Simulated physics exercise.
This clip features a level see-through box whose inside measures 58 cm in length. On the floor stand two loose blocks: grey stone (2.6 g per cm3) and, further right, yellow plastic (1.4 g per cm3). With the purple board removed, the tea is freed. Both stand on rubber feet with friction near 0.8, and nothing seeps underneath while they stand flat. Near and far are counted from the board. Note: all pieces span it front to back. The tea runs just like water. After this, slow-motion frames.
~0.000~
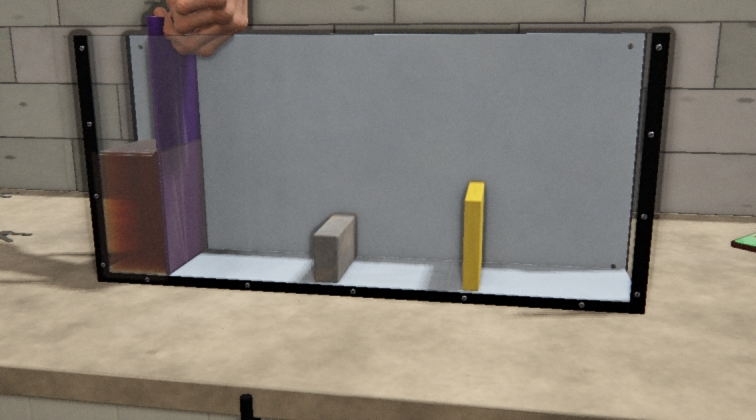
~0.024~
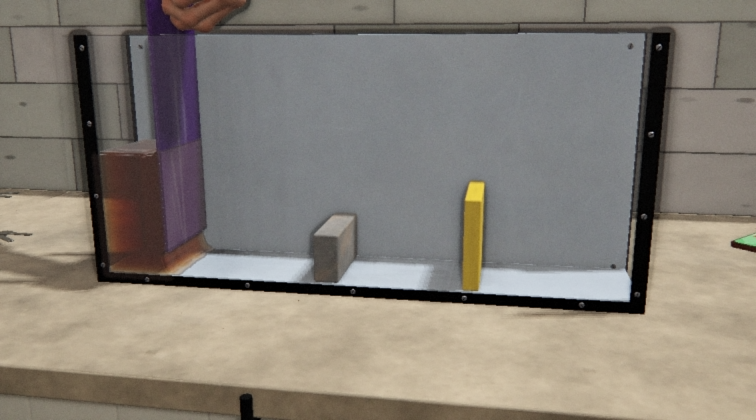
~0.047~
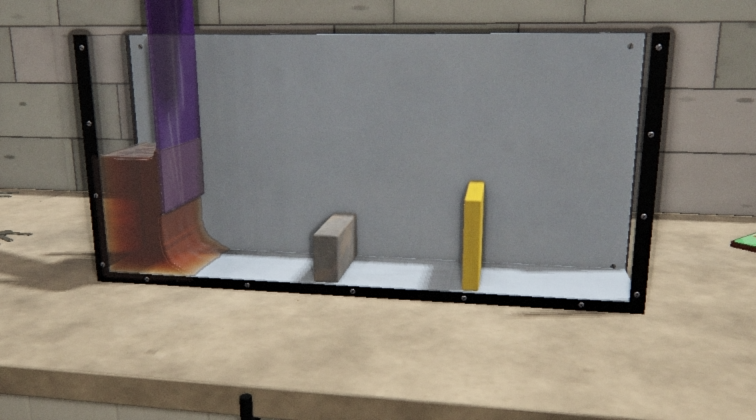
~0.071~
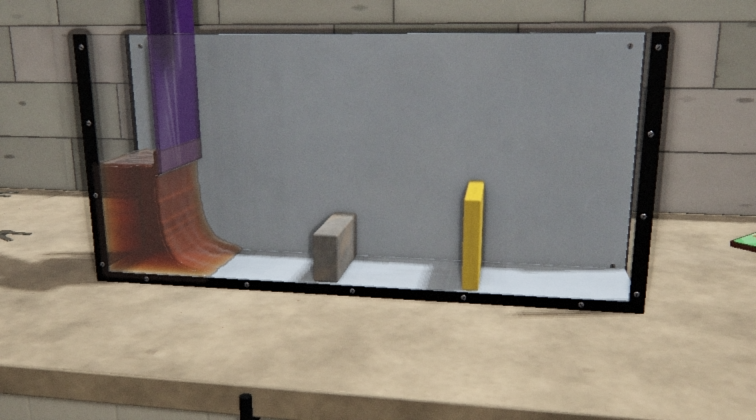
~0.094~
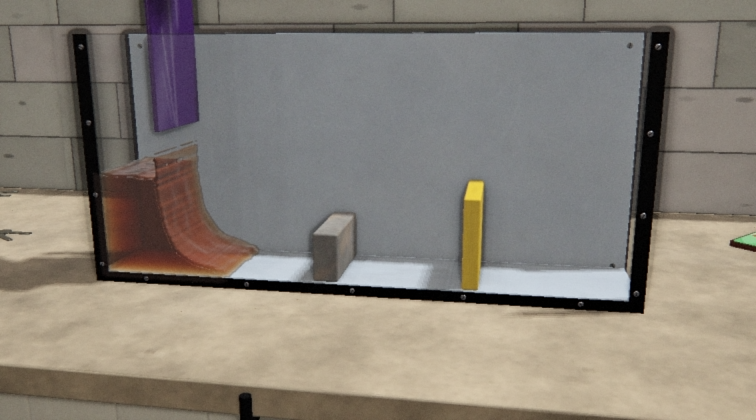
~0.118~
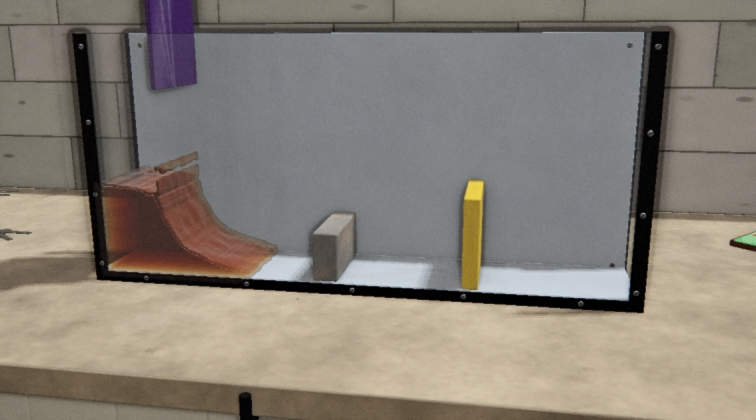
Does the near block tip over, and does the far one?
Result: The first block comes down. The second comes down.
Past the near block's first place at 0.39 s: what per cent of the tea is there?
About 38 in a hundred, I'd say.
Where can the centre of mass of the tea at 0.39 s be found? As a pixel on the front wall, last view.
Roughly at pixel (269, 243).
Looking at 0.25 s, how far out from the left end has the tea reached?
It has got out to near 26 cm from the left end.
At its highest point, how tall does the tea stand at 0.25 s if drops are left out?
About 11.0 cm.
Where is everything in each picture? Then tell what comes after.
The surface at the left wall is at (105, 154); the front along the floor is at (165, 272); the board's lower edge is at (168, 273); the near block's top is at (325, 238); the far block's top is at (473, 205), in the first frame.
The surface at the left wall is at (105, 155); the front along the floor is at (177, 273); the board's lower edge is at (166, 251), in the second frame.
The surface at the left wall is at (105, 158); the front along the floor is at (191, 274); the board's lower edge is at (163, 212), in the third frame.
The surface at the left wall is at (106, 165); the front along the floor is at (208, 274); the board's lower edge is at (159, 172), in the fourth frame.
The surface at the left wall is at (106, 175); the front along the floor is at (227, 275); the board's lower edge is at (156, 130), in the fifth frame.
The surface at the left wall is at (107, 186); the front along the floor is at (248, 276); the board is clear; the near block's top is at (324, 237); the far block's top is at (472, 204), in the sixth frame.
After 0.25 s the front has run 25 cm from the left wall, the near block is upright and the far block is upright.
After 0.39 s the near block leans 61° and the far block is upright.
After 0.64 s the near block lies flat and the far block leans 11°.
In the end the near block lies flat and the far block lies flat; 12 per cent of the tea is past where the far block first stood.
